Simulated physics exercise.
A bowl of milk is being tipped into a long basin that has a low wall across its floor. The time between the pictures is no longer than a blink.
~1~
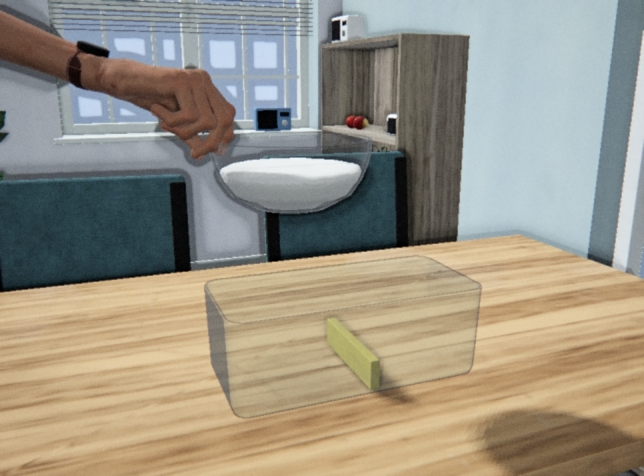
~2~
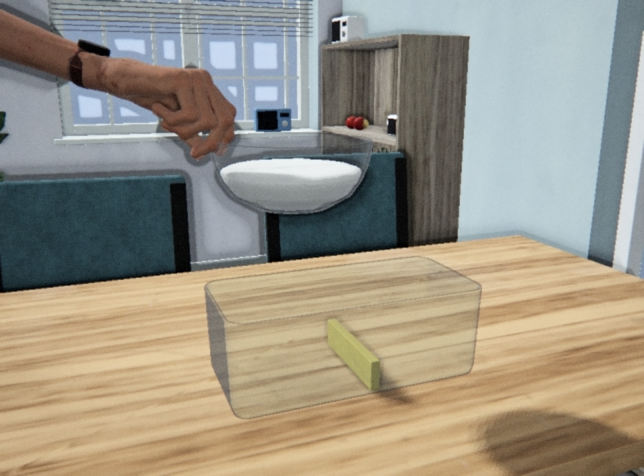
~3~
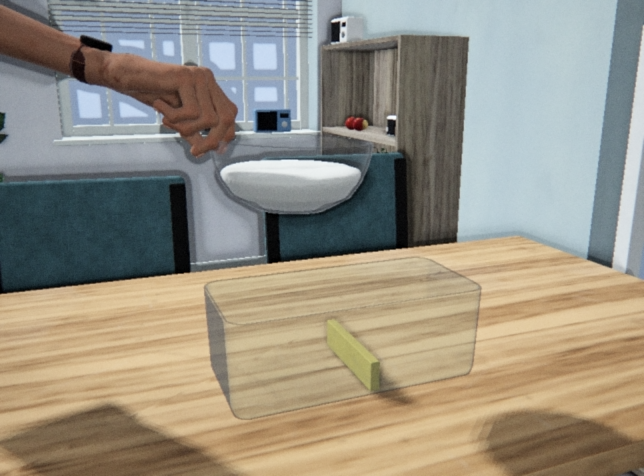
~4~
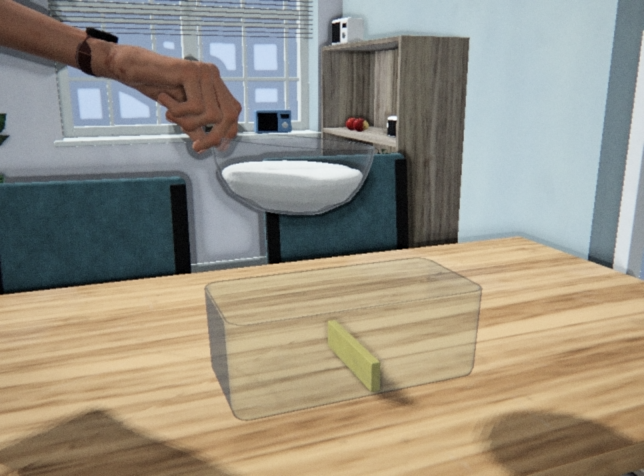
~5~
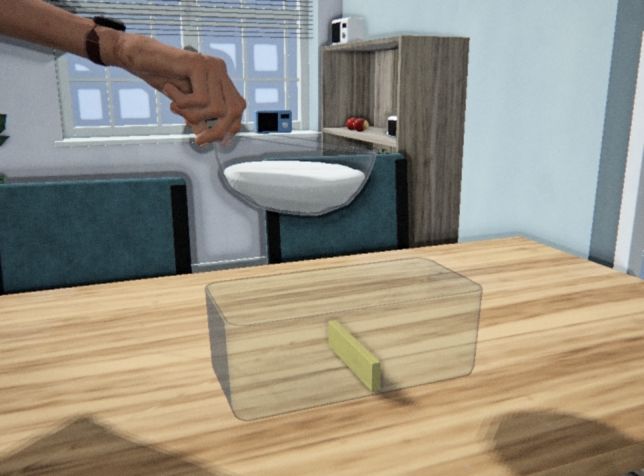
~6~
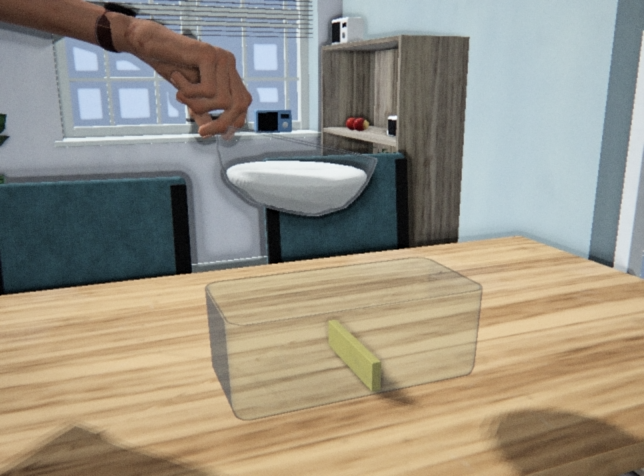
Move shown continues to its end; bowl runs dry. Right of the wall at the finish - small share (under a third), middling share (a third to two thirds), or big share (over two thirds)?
Big.
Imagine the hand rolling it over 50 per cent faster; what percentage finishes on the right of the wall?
It comes to near 75 per cent.
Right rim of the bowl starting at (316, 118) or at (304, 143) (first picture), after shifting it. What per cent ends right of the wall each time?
You'd get 50 percent from the first and 30 percent from the second.
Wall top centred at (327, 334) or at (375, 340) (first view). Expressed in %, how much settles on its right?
First some 95, then 60 per cent.
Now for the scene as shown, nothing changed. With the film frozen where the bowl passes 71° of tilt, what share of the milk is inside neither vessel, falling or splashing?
About 35 per cent.
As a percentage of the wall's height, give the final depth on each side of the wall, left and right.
Left of the wall 10 %, right of the wall 70 %.
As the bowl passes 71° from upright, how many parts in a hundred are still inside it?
It works out to close to 40 percent.
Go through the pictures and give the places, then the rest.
In the first picture, it leans 0°; its right rim is at (363, 138); the milk meets the walls at (219, 172) and (354, 165); the long basin's rim runs from (215, 303) to (453, 271); the wall's top is at (352, 339).
In the second picture, it leans 1°; its right rim is at (364, 139); the milk meets the walls at (220, 172) and (354, 165).
In the third picture, it leans 2°; its right rim is at (364, 142); the milk meets the walls at (220, 172) and (354, 167).
In the fourth picture, it leans 5°; its right rim is at (366, 147); the milk meets the walls at (222, 172) and (355, 169).
In the fifth picture, it leans 9°; its right rim is at (367, 152); the milk meets the walls at (223, 172) and (356, 170).
In the sixth picture, it leans 14°; its right rim is at (368, 158); the milk meets the walls at (227, 172) and (359, 169).
A moment on, the bowl is tipped part way and 42 per cent is still to pour, 0 is left of the wall and 24 right of it.
Next, the bowl is tipped right over and 0 per cent is still to pour, 12 is left of the wall and 85 right of it.
Then the bowl is tipped right over and 0 per cent is still to pour, 14 is left of the wall and 86 right of it.
Later the bowl is tipped right over and 0 per cent is still to pour, 14 is left of the wall and 86 right of it.
In the end 14 per cent lies left of the wall, 86 right of it and 1 outside.
